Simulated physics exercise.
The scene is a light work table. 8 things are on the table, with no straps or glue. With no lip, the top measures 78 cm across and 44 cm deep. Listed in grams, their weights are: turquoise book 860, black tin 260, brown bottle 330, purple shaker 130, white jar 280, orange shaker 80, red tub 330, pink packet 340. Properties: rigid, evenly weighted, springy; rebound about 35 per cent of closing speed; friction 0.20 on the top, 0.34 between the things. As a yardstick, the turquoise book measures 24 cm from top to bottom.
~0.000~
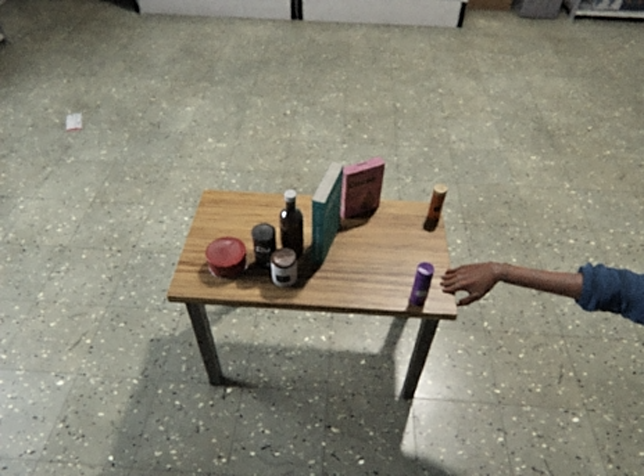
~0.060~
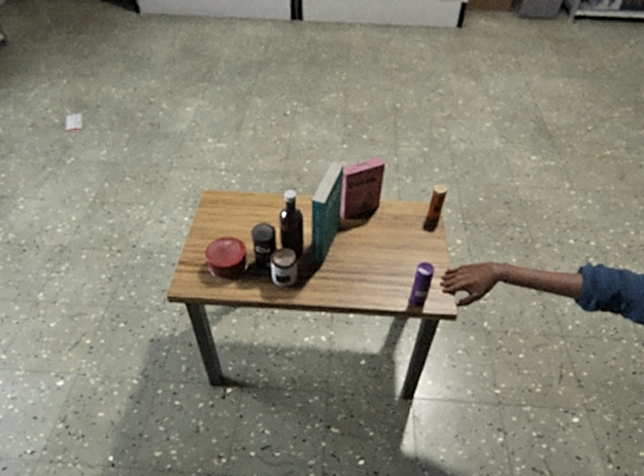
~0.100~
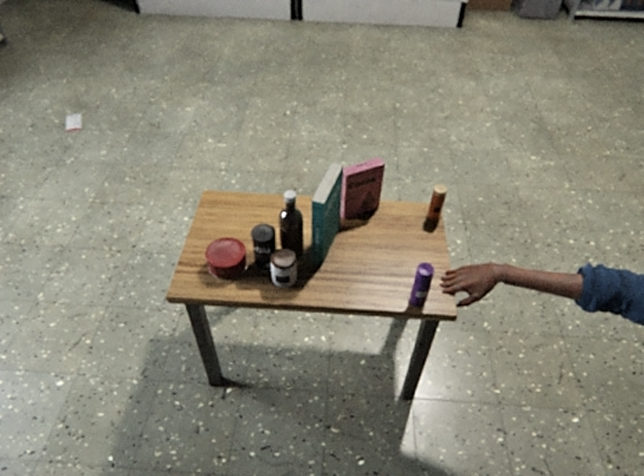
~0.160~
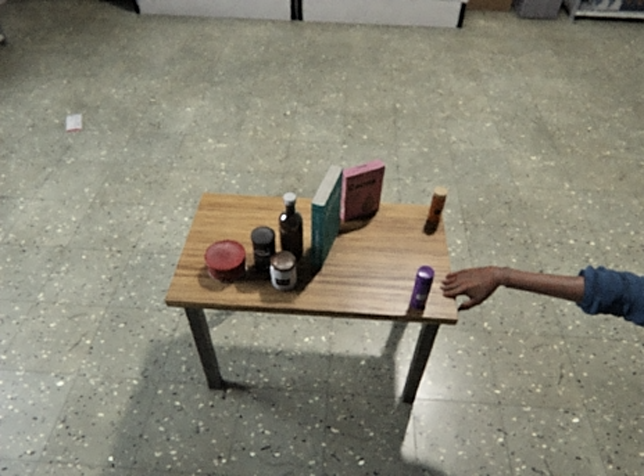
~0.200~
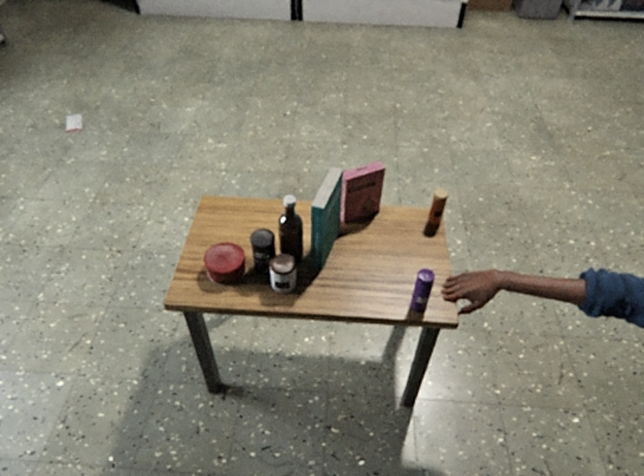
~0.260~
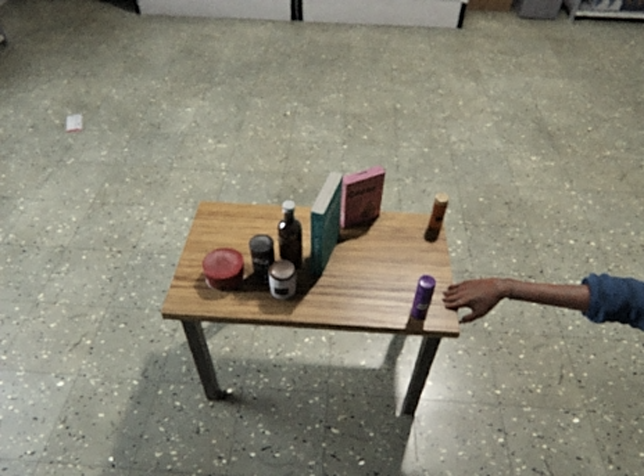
A hand at the right edge slowly shifts a small wooden table holding several items.
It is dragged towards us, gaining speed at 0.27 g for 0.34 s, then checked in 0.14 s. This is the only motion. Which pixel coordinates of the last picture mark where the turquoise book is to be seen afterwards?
The turquoise book is to be seen near (321, 288) in pixels.
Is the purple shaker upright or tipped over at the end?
Here's what happens: The purple shaker comes down.
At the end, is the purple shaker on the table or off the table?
Purple shaker: Goes out of bounds.
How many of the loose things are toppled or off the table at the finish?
In total, 1.
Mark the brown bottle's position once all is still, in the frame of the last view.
Look near (280, 301) and you'll find it.
After 0.56 s, table along by 21 cm.
After 0.66 s, table along by 21 cm; turquoise book slid 3 cm near (321, 283); pink packet slid 3 cm; white jar slid 4 cm.
After 1.26 s, table along by 21 cm; purple shaker now off the table; turquoise book slid 5 cm near (321, 288); pink packet leaning 5°.
At rest (3.0 s), off the table, purple shaker; not toppled but over 5 cm from the start, white jar; the other 6 in place, give or take 5 cm. Seen from the same camera at the end, turquoise book near (321, 288).
